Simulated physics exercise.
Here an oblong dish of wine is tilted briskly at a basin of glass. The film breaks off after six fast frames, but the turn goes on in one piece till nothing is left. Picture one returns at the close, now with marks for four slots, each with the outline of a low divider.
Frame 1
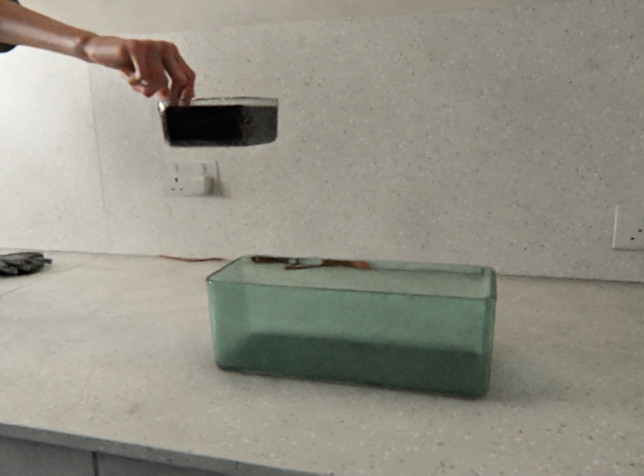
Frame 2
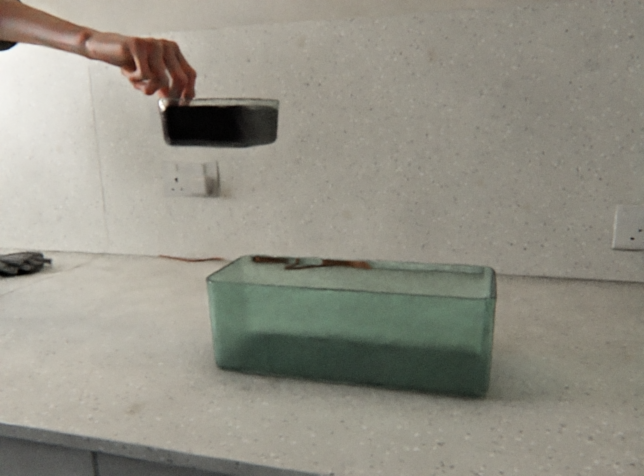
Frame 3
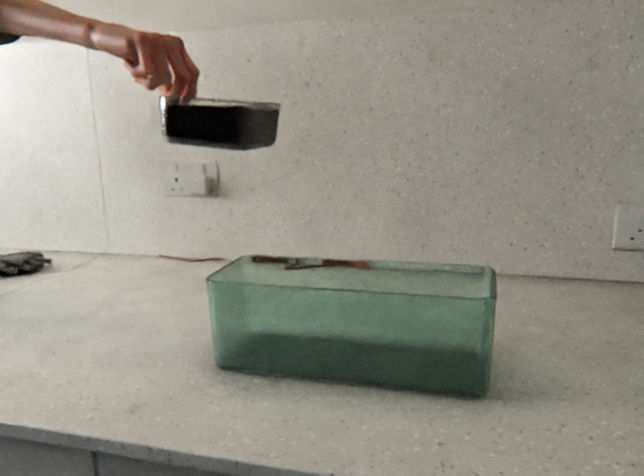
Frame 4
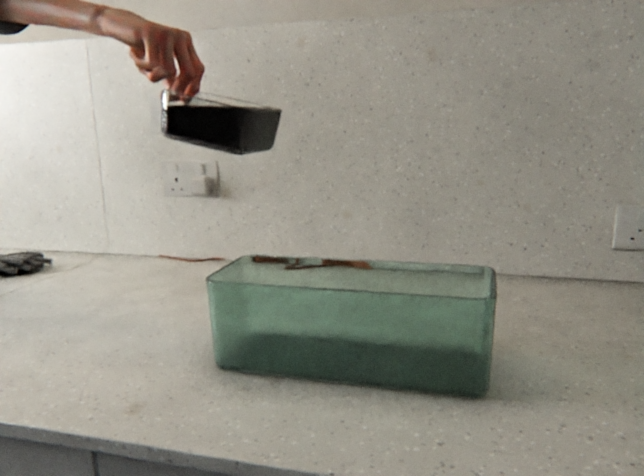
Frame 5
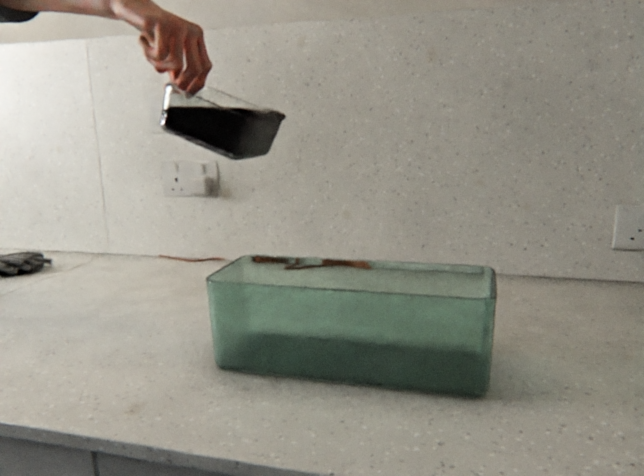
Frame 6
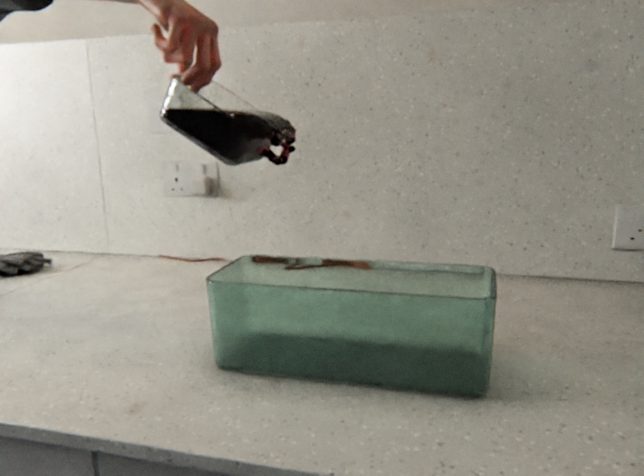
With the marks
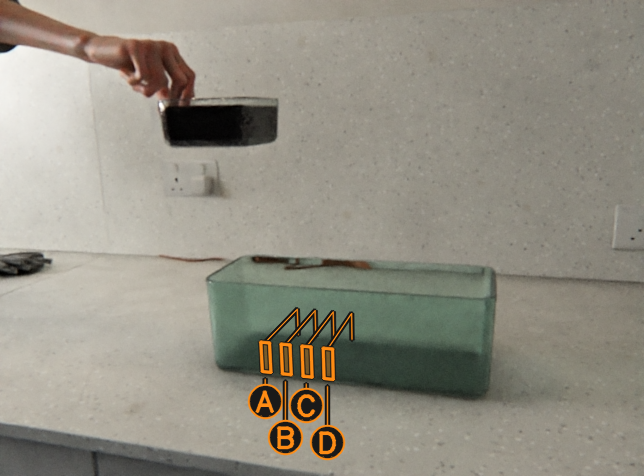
In this clip, a hand holds an oblong dish of dark liquid above and to the left of a greenish glass basin on a counter, then tilts it down to the right until liquid comes over the lip.
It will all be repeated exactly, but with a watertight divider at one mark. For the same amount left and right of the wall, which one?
The answer is position D.
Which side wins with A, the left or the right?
The right one.
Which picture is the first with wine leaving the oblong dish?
Picture 5.
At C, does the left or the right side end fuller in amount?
The right one.
In orange, A at (265, 379); B at (285, 381); C at (306, 383); D at (327, 386).
Choosing A, about 12 % ends left of the wall and 82 % right of it; 6 % is lost outside.
Choosing B, about 22 % ends left of the wall and 71 % right of it; 7 % is lost outside.
Choosing C, about 29 % ends left of the wall and 64 % right of it; 7 % is lost outside.
Choosing D, about 48 % ends left of the wall and 45 % right of it; 7 % is lost outside.
